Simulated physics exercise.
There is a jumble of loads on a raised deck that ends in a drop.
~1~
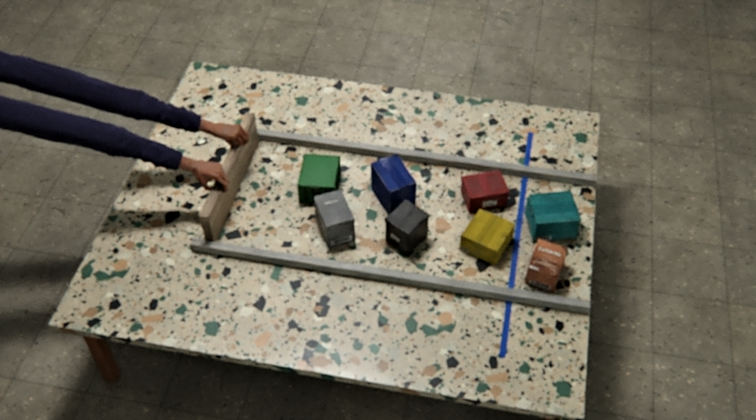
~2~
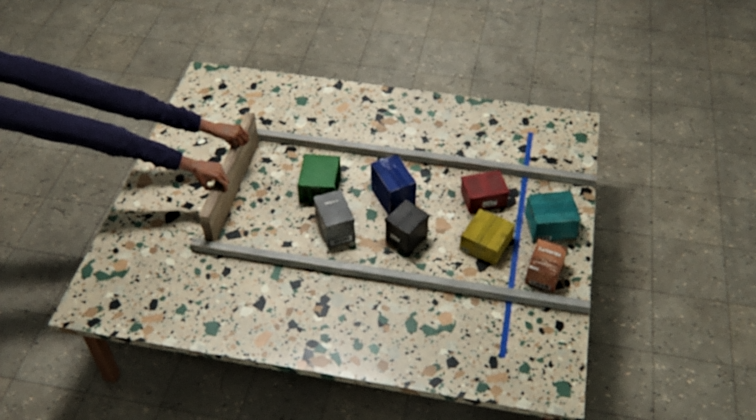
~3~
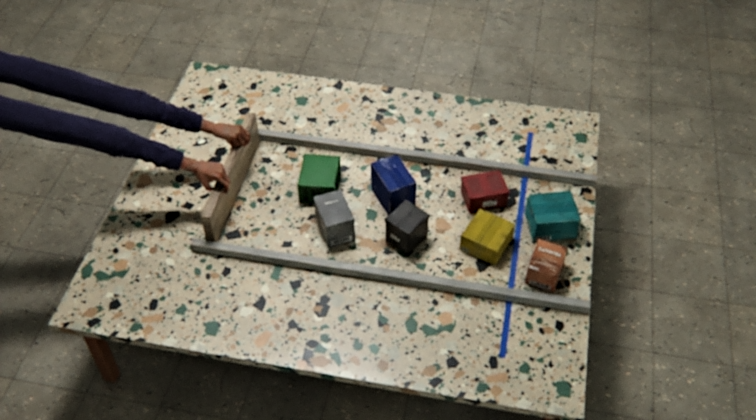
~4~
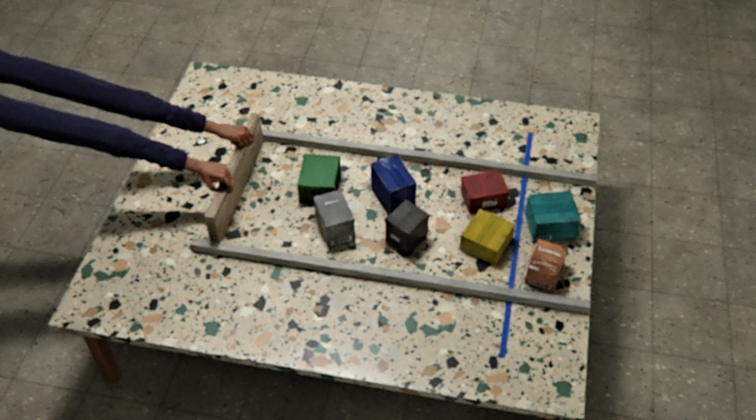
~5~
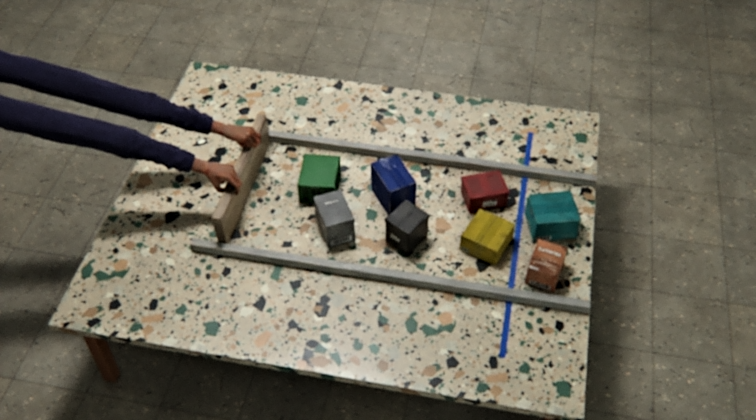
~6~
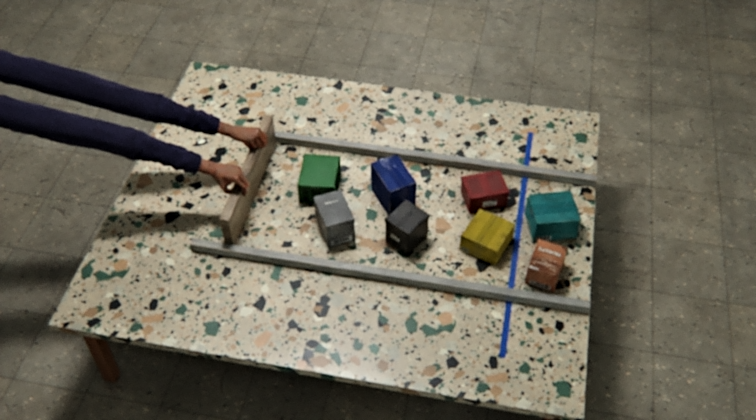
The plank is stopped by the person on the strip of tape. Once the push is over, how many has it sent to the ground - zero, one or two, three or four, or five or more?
Once it is over, it has sent three or four to the ground.
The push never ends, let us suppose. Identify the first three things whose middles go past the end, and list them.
I'd say the orange box leads, followed by the turquoise parcel, then the yellow box.
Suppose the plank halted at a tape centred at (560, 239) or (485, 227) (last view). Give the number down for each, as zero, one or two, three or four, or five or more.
In turn: More than four; one or two.
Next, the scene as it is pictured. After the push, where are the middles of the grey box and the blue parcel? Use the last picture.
Final positions - grey box around (531, 253), blue parcel around (574, 224).
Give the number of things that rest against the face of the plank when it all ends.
Count recorded: 2.
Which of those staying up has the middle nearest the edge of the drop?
Red tote.
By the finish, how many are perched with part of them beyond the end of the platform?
I'd say 1 of them.
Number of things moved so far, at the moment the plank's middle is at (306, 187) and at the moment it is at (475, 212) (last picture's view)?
Tally: First 1; then 8.
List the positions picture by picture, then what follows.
Turquoise parcel (552, 216); orange box (546, 265); yellow box (487, 237); plank (231, 176); tape (518, 232), in the first frame.
Orange box (546, 265); black tote (407, 228), in the second frame.
Yellow box (487, 237); blue parcel (393, 186), in the third frame.
Turquoise parcel (552, 217); red tote (484, 192), in the fourth frame.
Orange box (546, 265); grey box (335, 219), in the fifth frame.
Turquoise parcel (552, 217); orange box (546, 265); yellow box (487, 237); plank (250, 179); tape (518, 232), in the sixth frame.
Soon after, none off yet; turquoise parcel at rest near (552, 217); orange box at rest near (546, 265); yellow box at rest near (487, 237).
In the end, the number that fall off is three or four; gone, yellow box, orange box and turquoise parcel.
